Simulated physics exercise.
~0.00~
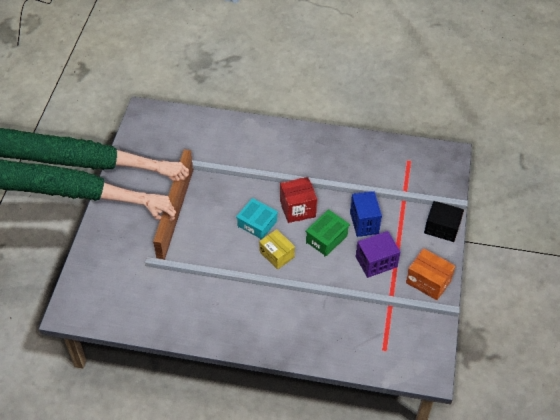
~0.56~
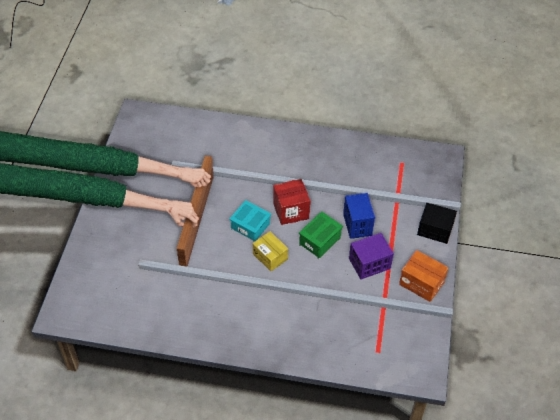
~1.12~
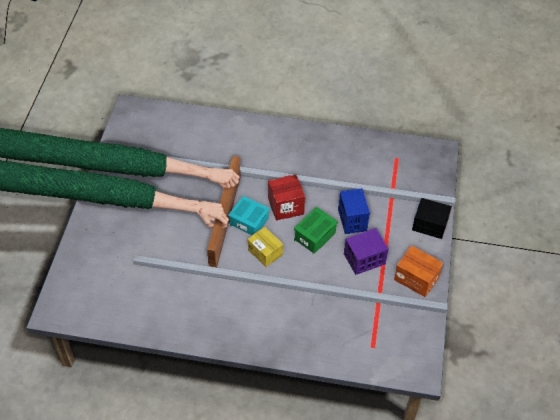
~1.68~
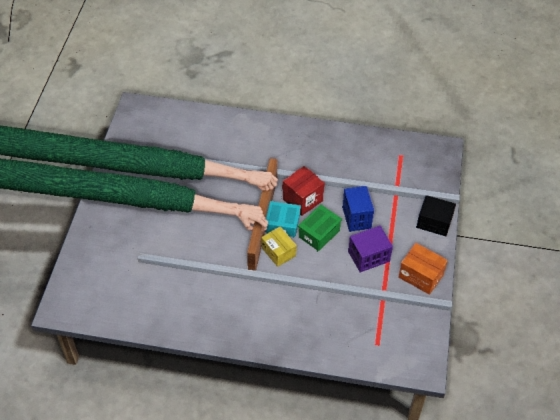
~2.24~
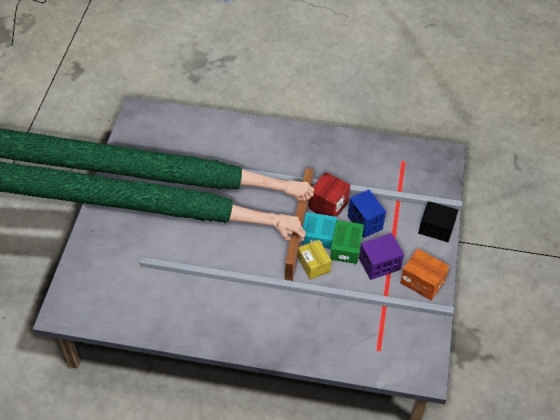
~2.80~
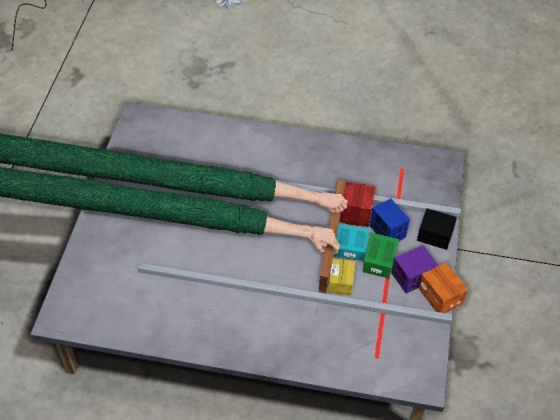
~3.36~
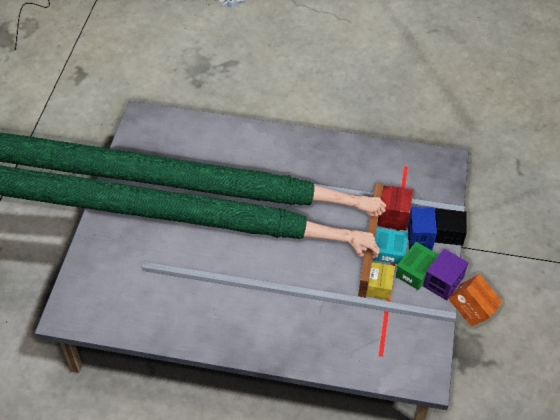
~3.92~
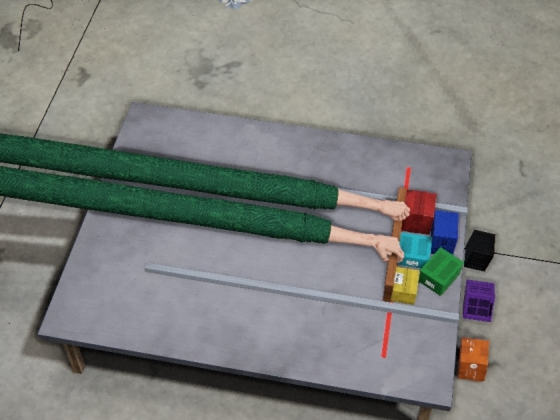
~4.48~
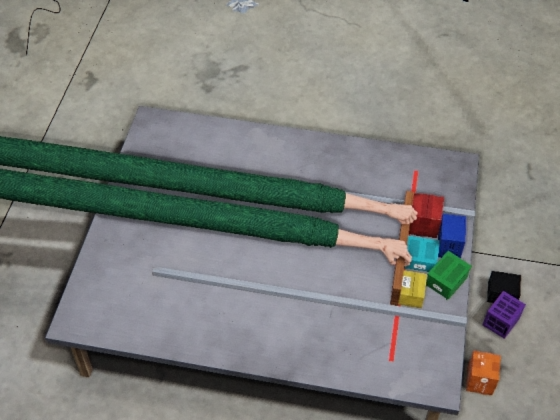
The clip shows two green-sleeved arms pushing a wooden plank rightward along a gray table, gathering colorful crates and boxes ahead of it. The plank stops near a red line as the orange, black and purple ones drop off the right edge, while the others stay on the table.
